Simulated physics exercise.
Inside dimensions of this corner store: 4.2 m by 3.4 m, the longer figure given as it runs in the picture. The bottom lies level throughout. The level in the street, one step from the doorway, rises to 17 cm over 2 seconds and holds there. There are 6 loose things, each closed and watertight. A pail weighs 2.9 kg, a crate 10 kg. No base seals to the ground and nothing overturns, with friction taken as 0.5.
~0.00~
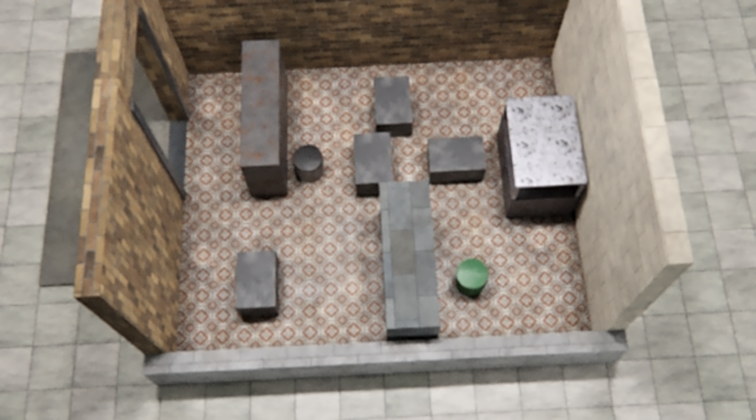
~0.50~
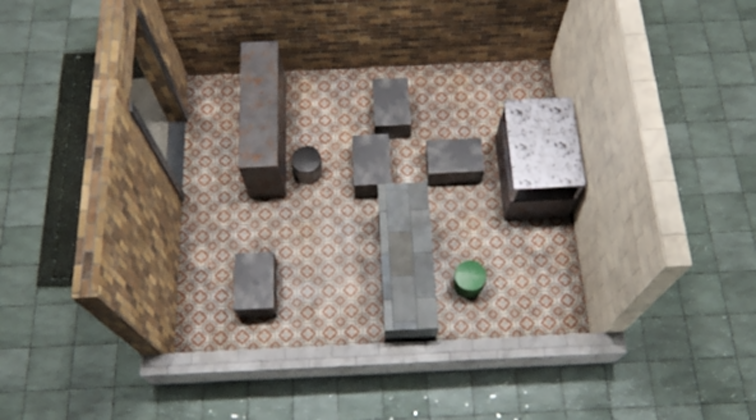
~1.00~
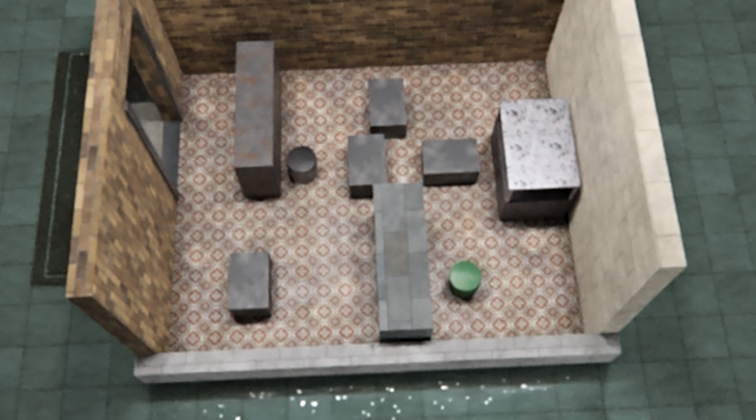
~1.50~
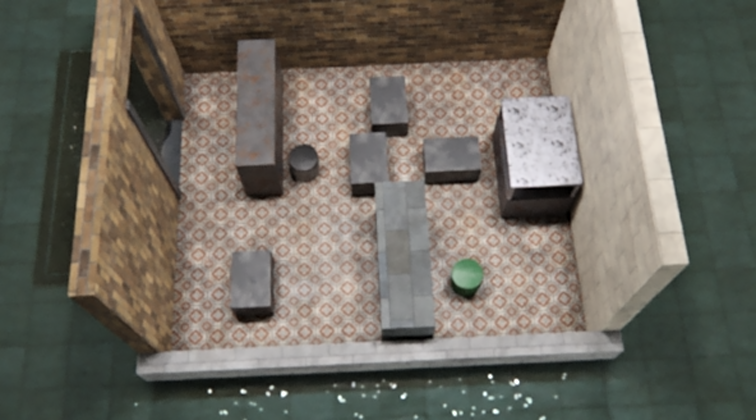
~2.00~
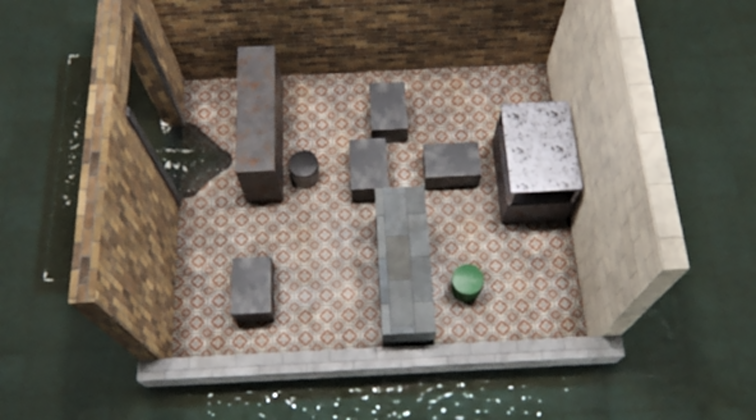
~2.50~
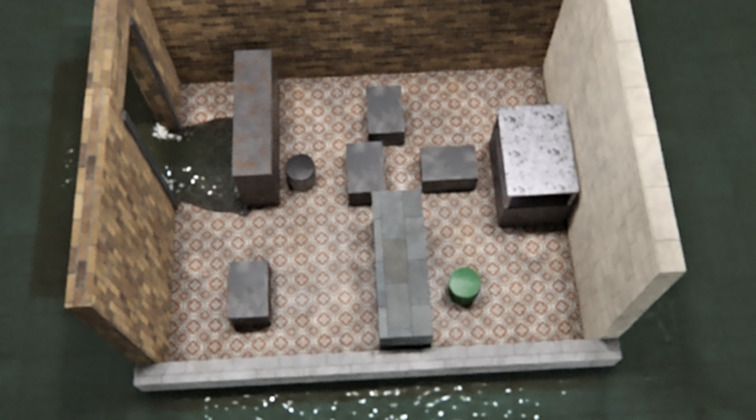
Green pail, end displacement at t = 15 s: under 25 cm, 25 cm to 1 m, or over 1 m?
Under 25 cm.
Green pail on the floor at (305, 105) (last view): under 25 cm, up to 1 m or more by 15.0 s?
What happens is it gets pushed a long way.
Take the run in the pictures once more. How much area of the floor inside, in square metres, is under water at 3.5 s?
2.5 m2.
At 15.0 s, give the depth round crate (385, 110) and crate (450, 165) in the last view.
Some 10 cm at the first, some 4 cm at the second.
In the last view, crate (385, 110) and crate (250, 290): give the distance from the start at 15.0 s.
One is off by 140 cm, the other by 300 cm, in the order asked.
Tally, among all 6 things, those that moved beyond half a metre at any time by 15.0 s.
The number is 5.
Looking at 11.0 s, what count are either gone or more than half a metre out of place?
The answer is 2.
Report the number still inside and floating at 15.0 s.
Tally: 5 of them.
After 3.5 s the green pail is near (465, 282), 0.0 m from its start, aground; 0 afloat.
After 6.8 s the green pail is near (465, 282), 0.0 m from its start, aground; 1 afloat.
After 11.0 s the green pail is near (465, 282), 0.0 m from its start, aground; 3 afloat.
After 15.0 s the green pail is near (465, 282), 0.0 m from its start, aground; 5 afloat.
